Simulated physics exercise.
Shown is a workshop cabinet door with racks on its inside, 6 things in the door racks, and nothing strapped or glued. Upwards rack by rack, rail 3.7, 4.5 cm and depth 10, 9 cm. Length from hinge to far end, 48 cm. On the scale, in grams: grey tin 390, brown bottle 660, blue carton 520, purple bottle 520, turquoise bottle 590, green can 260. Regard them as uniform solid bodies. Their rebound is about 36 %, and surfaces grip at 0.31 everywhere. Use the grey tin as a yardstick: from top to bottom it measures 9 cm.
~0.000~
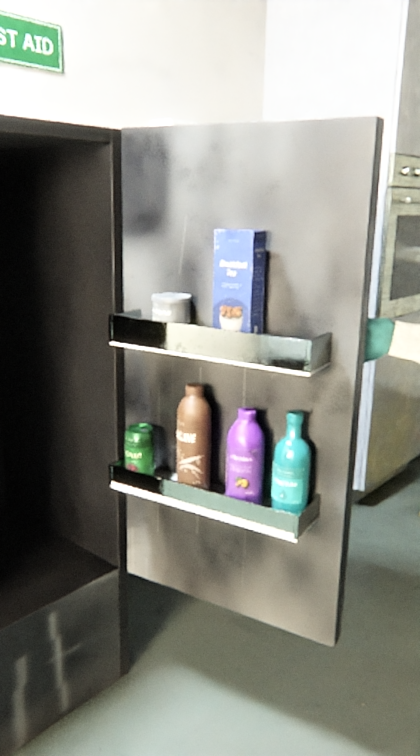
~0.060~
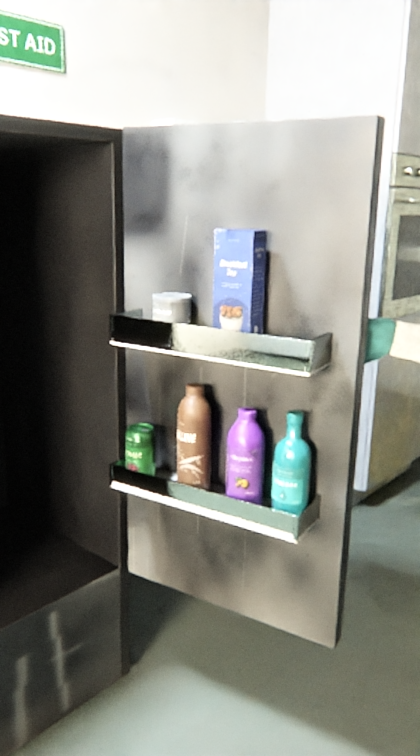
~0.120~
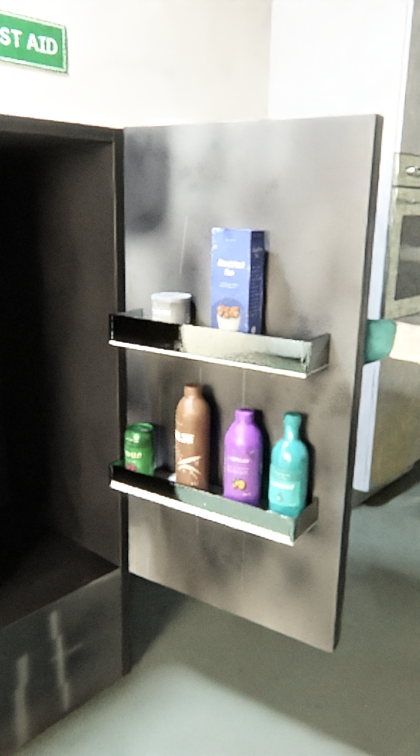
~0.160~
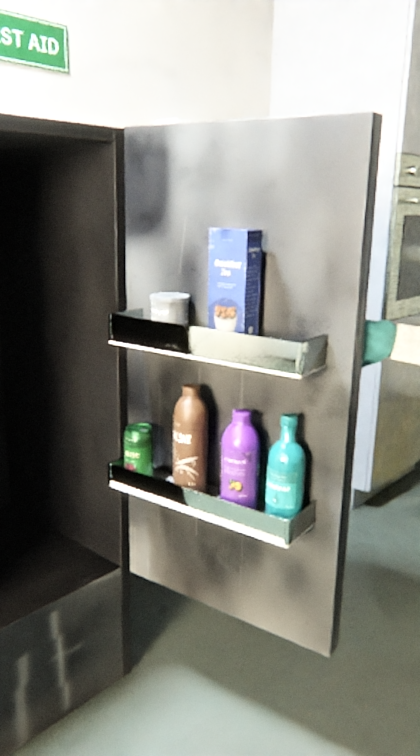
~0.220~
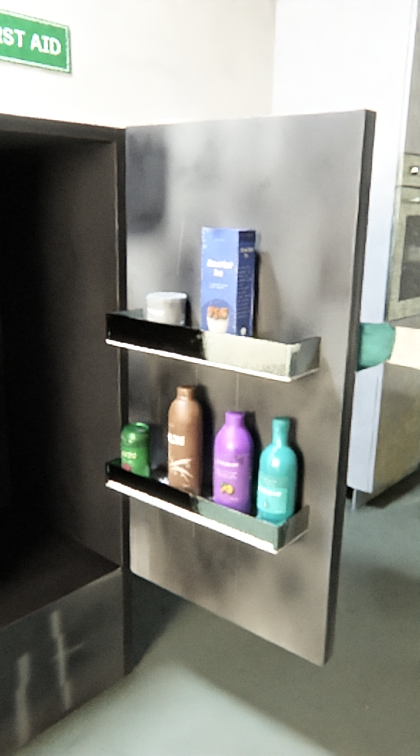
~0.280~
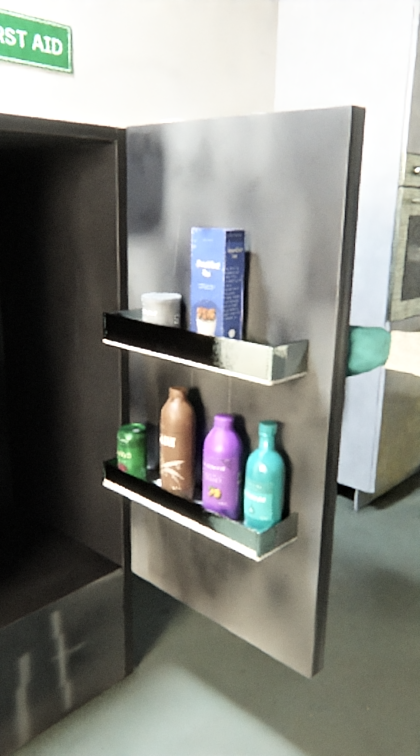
A dark cabinet door holding bottles, a can, a tin and a blue carton on two racks barely moved at first, then swung slowly leftward, partway toward closed, with its contents riding along.
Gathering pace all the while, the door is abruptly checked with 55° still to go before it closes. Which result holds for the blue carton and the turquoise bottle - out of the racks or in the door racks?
As it turns out, the blue carton is out of the racks, the turquoise bottle is out of the racks.
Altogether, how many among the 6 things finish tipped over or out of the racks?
Total: 4.
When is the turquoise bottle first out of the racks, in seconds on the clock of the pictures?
That first happens close to 0.7 seconds.
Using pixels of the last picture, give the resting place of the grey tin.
Resting point, approx. (110, 319) px.
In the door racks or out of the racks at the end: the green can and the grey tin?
The green can stays within bounds; the grey tin stays within bounds.
After 0.78 s, open by 55°; blue carton, purple bottle and turquoise bottle now out of the racks; brown bottle 27° off upright.
After 1.18 s, open by 55°; brown bottle now out of the racks.
After 1.38 s, open by 55°.
In the end (1.7 s), out of the racks, brown bottle, blue carton, purple bottle and turquoise bottle; the other 2 under 5 cm from the start.
